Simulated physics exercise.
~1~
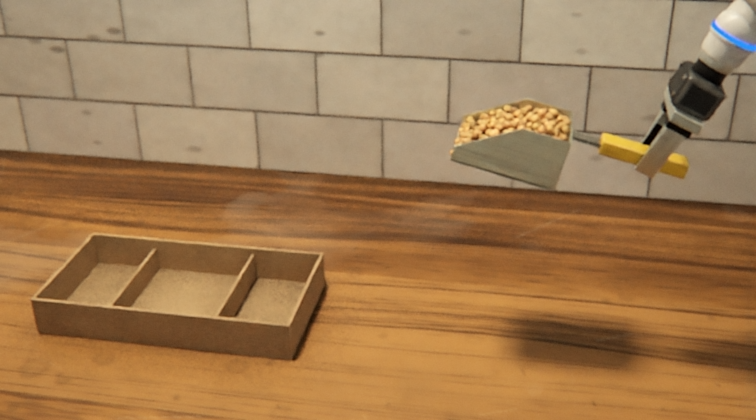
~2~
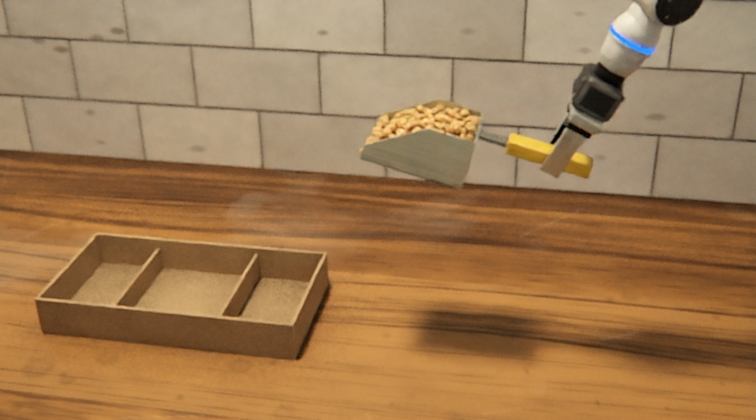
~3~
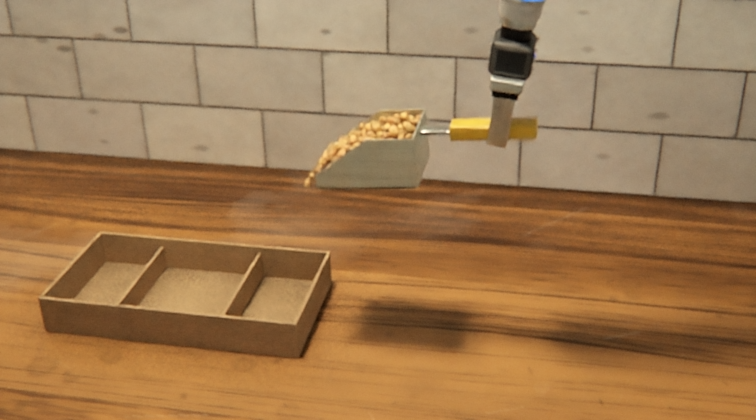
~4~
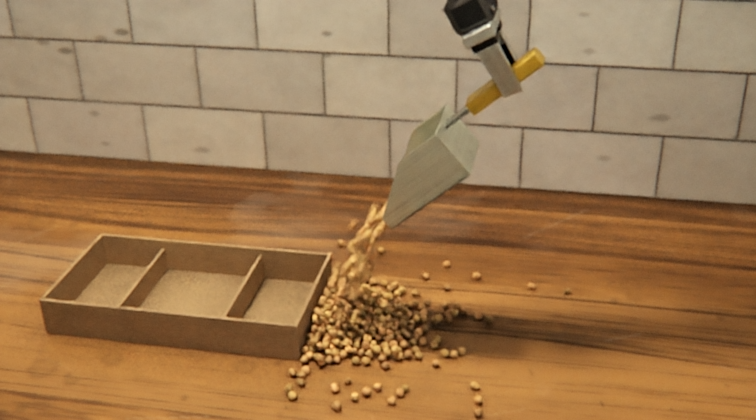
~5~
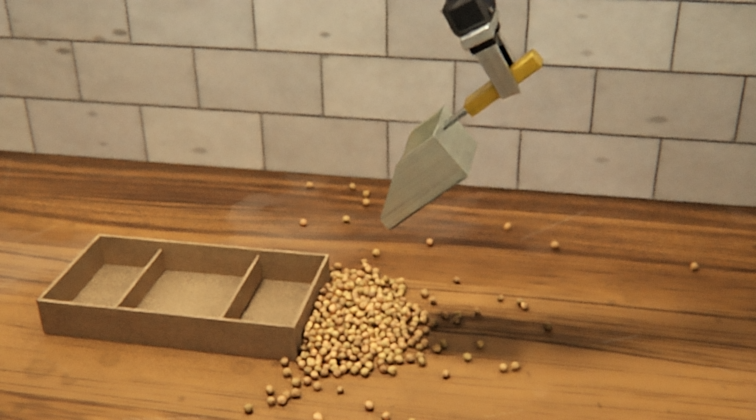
At first, a robot arm holds a grey scoop by its yellow handle, heaped with dried chickpeas, above a wooden table to the right of an empty box with three compartments. The arm carries the scoop left toward the box, keeping it roughly level. It then starts to tip the scoop, and the chickpeas slide to the front lip. As the arm tilts it steeply downward, they pour out just short of the box, landing on the table against its right side. Finally the emptied scoop hangs still above a spread pile with stray chickpeas scattered around, while the compartments remain empty.
